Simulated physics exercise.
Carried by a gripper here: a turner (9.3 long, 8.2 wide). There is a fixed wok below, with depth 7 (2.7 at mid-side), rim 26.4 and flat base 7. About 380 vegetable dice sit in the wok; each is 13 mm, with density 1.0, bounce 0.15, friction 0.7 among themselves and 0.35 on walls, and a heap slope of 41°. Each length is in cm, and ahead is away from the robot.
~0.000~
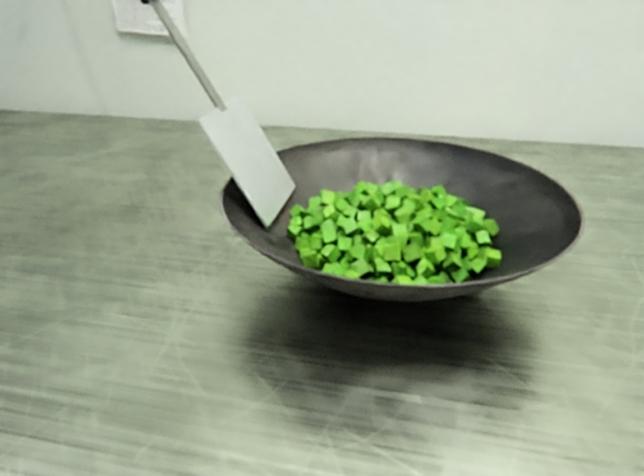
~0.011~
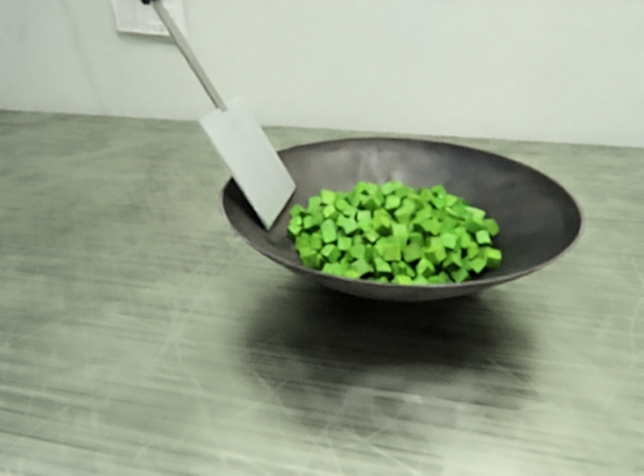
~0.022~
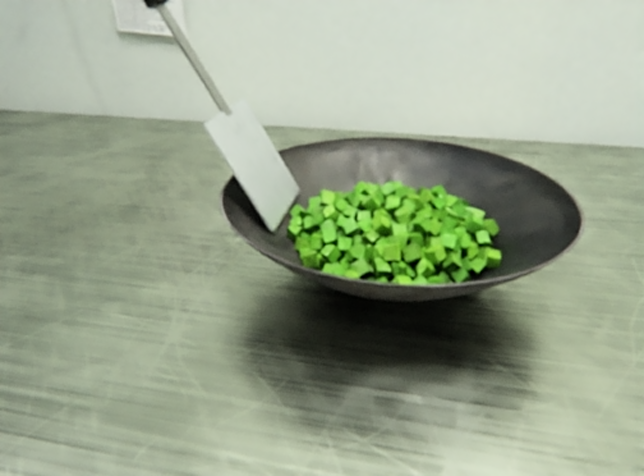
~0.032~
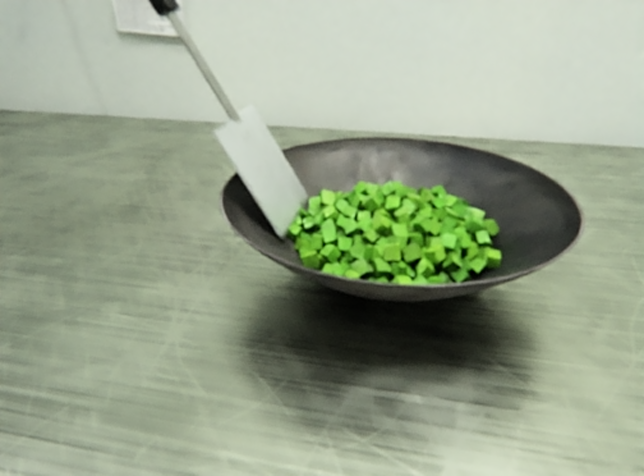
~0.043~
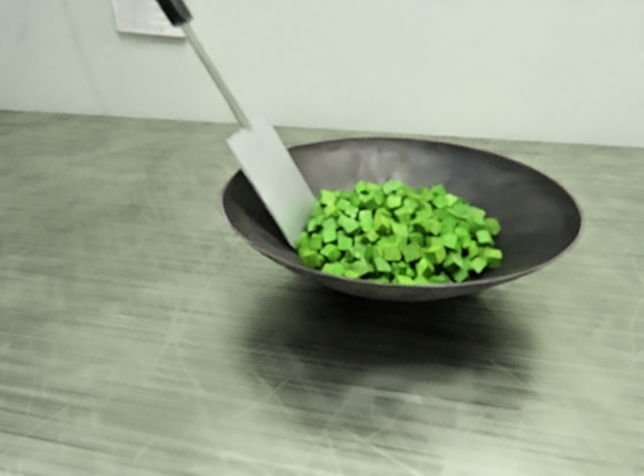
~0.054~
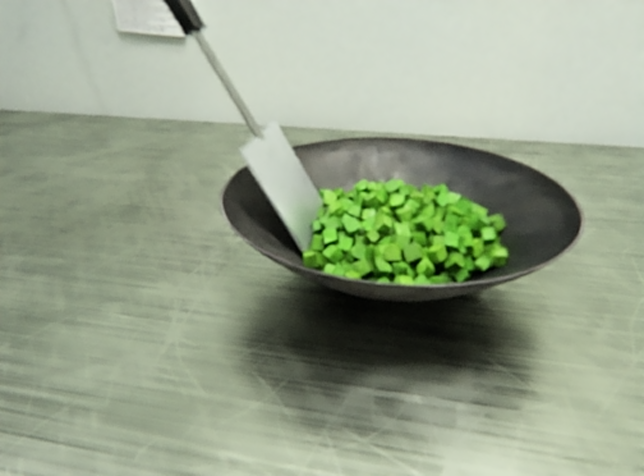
A metal turner with a pale, flat blade rests almost still at the left inside edge of a dark wok holding a heap of bright green cubes. It then slides down and to the right into the wok, pressing against the heap's left side and nudging the cubes slightly rightward.
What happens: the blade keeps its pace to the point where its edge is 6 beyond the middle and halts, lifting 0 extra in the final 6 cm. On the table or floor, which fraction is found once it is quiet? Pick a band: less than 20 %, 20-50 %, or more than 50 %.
It falls in the band 20-50 %.
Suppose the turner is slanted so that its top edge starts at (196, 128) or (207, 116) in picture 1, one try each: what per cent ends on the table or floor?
Roughly 40% and 40%.
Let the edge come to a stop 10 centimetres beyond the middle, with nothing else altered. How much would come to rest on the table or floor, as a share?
That would give close to 70 per cent.
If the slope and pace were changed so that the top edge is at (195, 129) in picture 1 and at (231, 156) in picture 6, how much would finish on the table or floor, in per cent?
35 per cent.
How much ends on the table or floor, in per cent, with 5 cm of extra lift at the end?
Result: Approx. 40 %.
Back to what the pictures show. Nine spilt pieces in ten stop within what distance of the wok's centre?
Roughly 30 cm.
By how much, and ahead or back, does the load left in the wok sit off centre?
Roughly 6.0 cm ahead of the centre.
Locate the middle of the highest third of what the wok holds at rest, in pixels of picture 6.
Look near (519, 204).
After 0.10 s, sloping 60°, highest piece 8 above the table; 381 in the wok.
After 0.15 s, sloping 60°, highest piece 12 above the table; 375 in the wok, 6 on the blade or in flight.
After 0.37 s, sloping 60°, highest piece 9 above the table; 219 in the wok, 119 on the table or floor, 43 on the blade or in flight.
After 1.42 s, sloping 60°, highest piece 8 above the table; 219 in the wok, 162 on the table or floor.
At rest, 219 in the wok, 162 on the table or floor. That is 43 % on the table or floor.
